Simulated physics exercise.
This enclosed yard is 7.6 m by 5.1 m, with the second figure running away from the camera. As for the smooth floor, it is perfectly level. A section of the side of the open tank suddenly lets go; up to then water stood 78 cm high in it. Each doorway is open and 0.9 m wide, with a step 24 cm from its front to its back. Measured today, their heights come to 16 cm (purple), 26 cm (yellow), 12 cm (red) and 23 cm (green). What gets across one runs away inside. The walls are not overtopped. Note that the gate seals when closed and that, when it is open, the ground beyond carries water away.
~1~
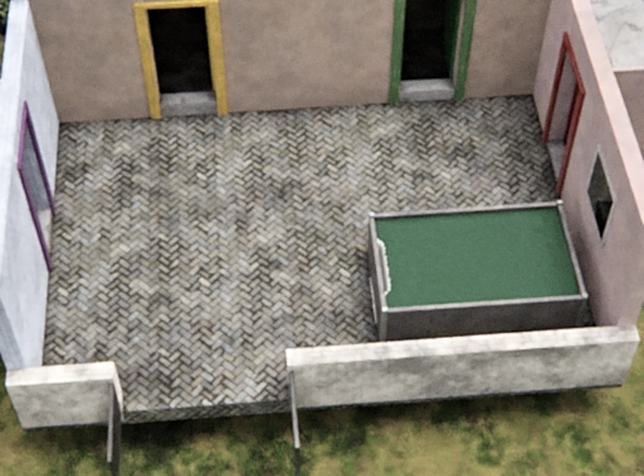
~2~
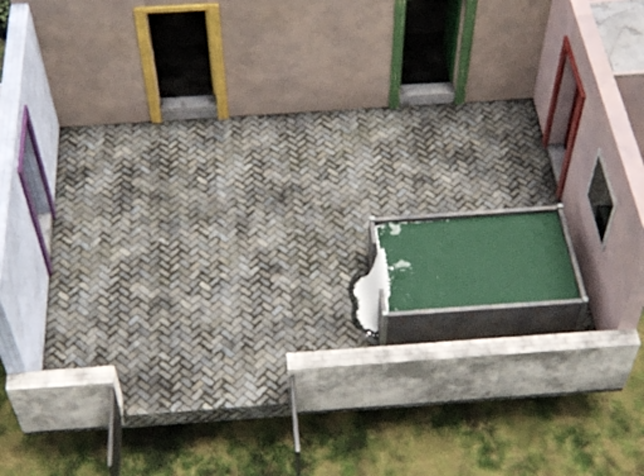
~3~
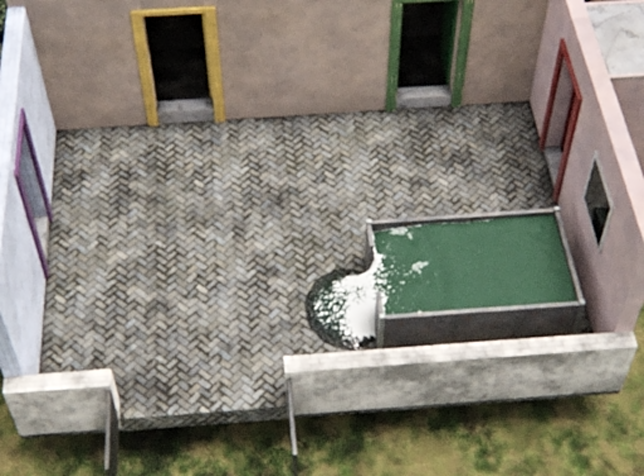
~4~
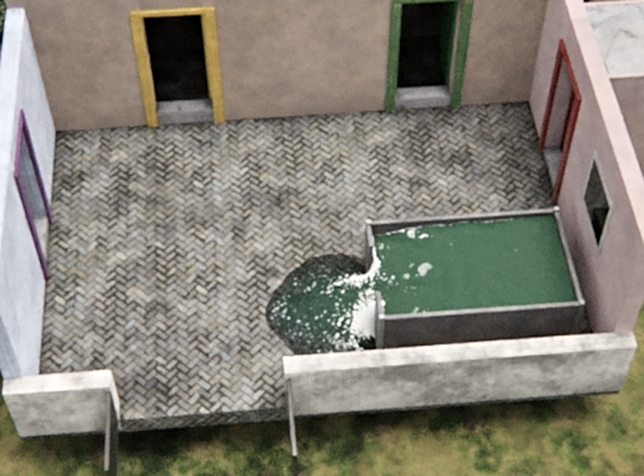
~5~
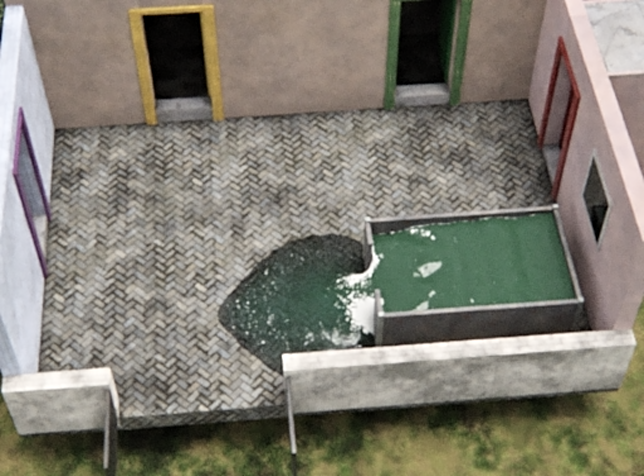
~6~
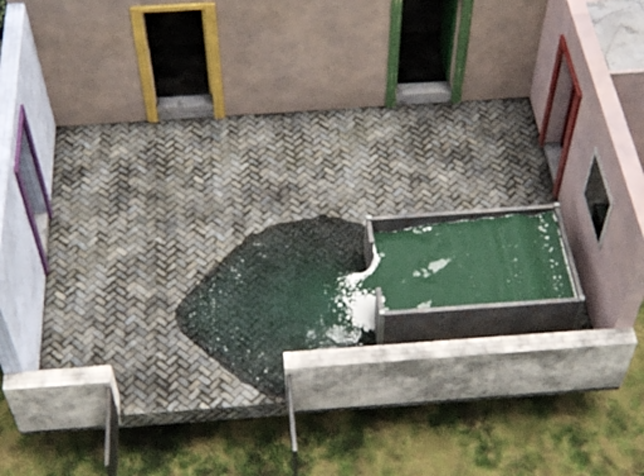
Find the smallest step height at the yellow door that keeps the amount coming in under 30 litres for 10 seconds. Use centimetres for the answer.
The smallest height is roughly 6.5 cm.
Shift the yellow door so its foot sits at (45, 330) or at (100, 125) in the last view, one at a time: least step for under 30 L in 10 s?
You'd want about 16 cm there first, then about 14.0 cm.
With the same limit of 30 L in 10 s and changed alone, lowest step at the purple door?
At purple, about 12.5 cm.
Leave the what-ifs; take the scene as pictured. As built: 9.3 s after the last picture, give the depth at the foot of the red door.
Lab note: Depth approx. 8.0 cm.
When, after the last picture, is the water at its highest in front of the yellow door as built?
The depth peaks at about 5.5 seconds.
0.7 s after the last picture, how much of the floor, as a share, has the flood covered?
Close to 40 per cent of it is wet.
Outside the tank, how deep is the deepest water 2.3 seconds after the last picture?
About 30 cm.
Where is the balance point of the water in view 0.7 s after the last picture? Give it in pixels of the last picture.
(415, 298), roughly.
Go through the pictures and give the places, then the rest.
The first frame shows the open tank at (475, 258) is whole and still, 78 cm deep; the yellow door at (184, 69) is dry.
In the second frame, water pours out at (379, 291) and has run 0.3 m, to (358, 322); about 7 cm deep outside, 78 cm at the back.
In the third frame, water pours out at (376, 295) and has run 0.9 m, to (316, 325); about 11 cm deep outside, 78 cm at the back.
In the fourth frame, the gap is at (375, 295), the front 1.5 m out at (272, 318); the back of the open tank holds 78 cm.
In the fifth frame, water pours out at (375, 293) and has run 2.1 m, to (228, 322); about 5 cm deep outside, 78 cm at the back.
In the sixth frame, water pours out at (376, 290) and has run 2.7 m, to (186, 327); about 4 cm deep outside, 74 cm at the back; 2.7 m in a straight line remain to the yellow door at (181, 72).
Then, 0.7 s after the last picture water covers 40 % of the floor, deepest (44 cm) near (366, 303); it has not reached the yellow door.
Then, 2.3 s after the last picture water covers 55 % of the floor, deepest (30 cm) near (56, 128); 6 cm at the yellow door, 0 litres in over its 26 cm step.
Then, 9.3 s after the last picture water covers 95 % of the floor, deepest (12 cm) near (561, 219); 8 cm at the yellow door, 0 litres in over its 26 cm step.
At the yellow door as built, the water peaked near 11 cm, 5.5 s after the last picture.
Run again over the same 10 s with other heights there, 45 litres in over 5.5 cm, 20 litres over 7.5 cm. The limit of 30 litres is kept from about 6.5 cm up.
